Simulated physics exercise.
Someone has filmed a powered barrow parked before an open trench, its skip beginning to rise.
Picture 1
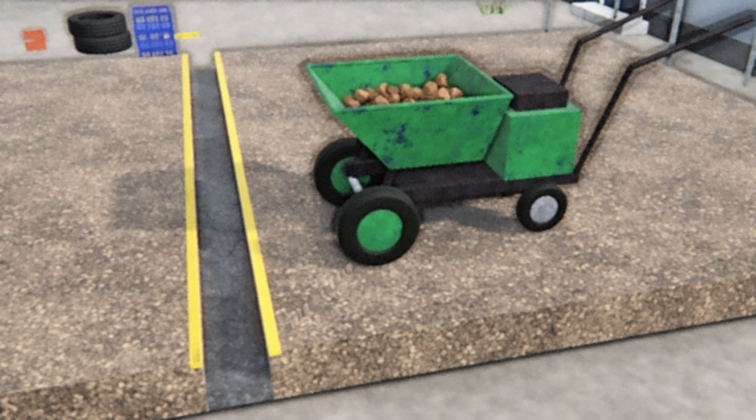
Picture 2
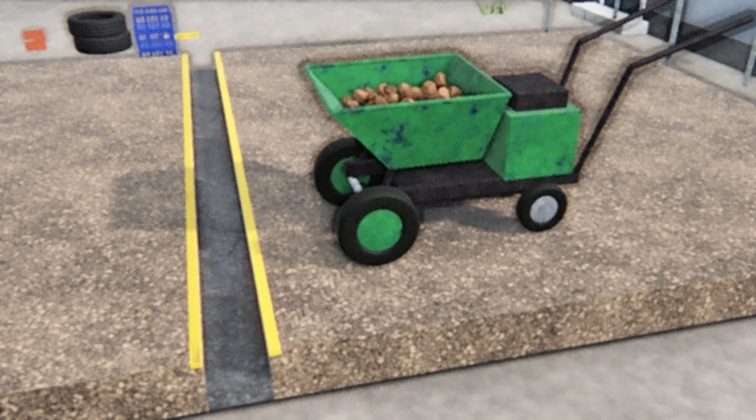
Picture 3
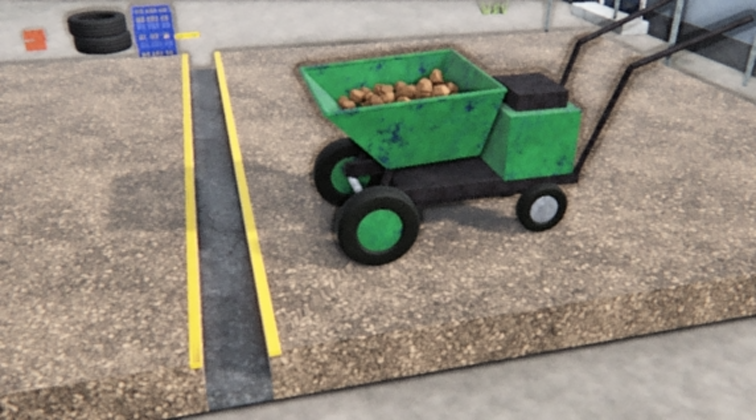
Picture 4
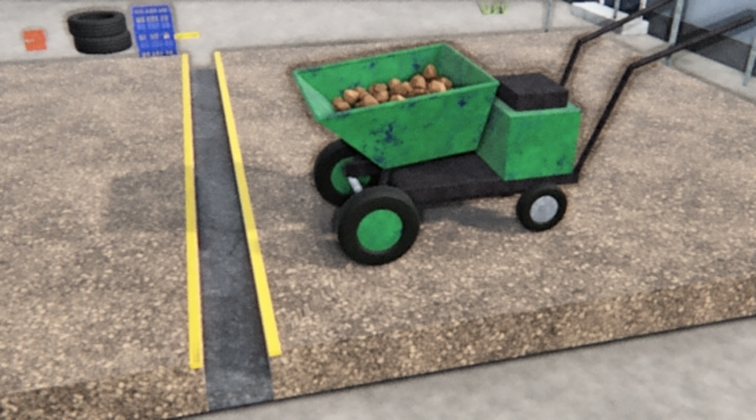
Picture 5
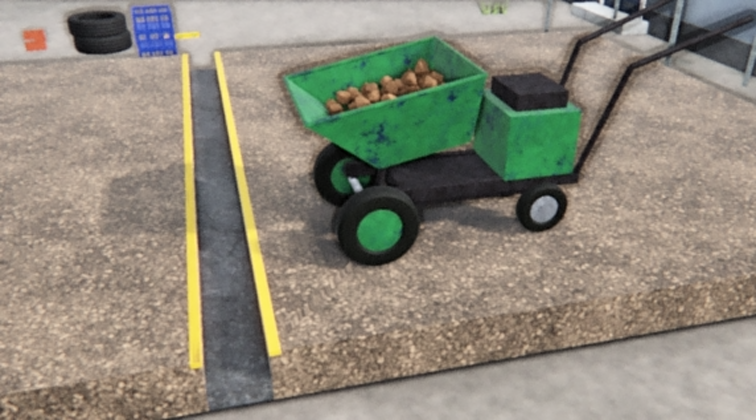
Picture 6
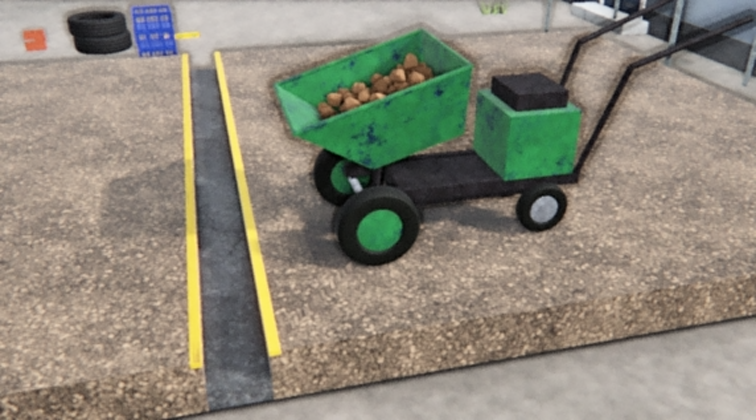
A green skip loaded with brown lumps sits level on a small wheeled barrow, then tilts gradually forward to the left, its back end rising, while the wheels stay still beside a narrow dark trench edged in yellow.
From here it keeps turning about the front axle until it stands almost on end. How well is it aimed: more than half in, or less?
It catches over half.
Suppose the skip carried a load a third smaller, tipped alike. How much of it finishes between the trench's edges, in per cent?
Roughly 90 in a hundred.
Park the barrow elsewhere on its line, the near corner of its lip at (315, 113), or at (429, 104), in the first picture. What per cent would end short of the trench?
The first gives 0 %, the second 40 %.
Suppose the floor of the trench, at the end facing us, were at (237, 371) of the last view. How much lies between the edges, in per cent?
Some 40 per cent.
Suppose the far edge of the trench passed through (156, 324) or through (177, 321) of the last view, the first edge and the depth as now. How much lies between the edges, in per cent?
First some 100, then 90 per cent.
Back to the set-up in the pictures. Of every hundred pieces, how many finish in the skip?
About 10 per cent.
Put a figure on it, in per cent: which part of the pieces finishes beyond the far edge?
Some 20 per cent.
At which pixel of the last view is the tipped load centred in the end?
Around (218, 265).
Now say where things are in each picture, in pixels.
In the first picture, lip of the skip near (334, 112), level; top of the load near (423, 102), clay clods; first edge of the trench near (266, 308); far edge near (194, 318), the trench under half as wide as the skip, and about half as deep as wide.
In the second picture, lip of the skip near (332, 112), level; top of the load near (430, 98).
In the third picture, lip of the skip near (326, 115), tipped barely; top of the load near (426, 96).
In the fourth picture, lip of the skip near (318, 119), tipped a little; top of the load near (420, 93).
In the fifth picture, lip of the skip near (307, 125), tipped a little; top of the load near (430, 95).
In the sixth picture, lip of the skip near (295, 134), tipped clearly; top of the load near (412, 82); first edge of the trench near (266, 308); far edge near (194, 318).
Shortly afterwards, skip tipped steeply; the whole lot in the skip.
Next, skip tipped right over; near half in the skip; near a third in or heaped over the trench; a little beyond it.
Some moments later, skip tipped right over; a little in the skip; near two thirds in or heaped over the trench; near a quarter beyond it.
In the end, skip tipped right over; a little in the skip; near two thirds in or heaped over the trench; near a quarter beyond it.
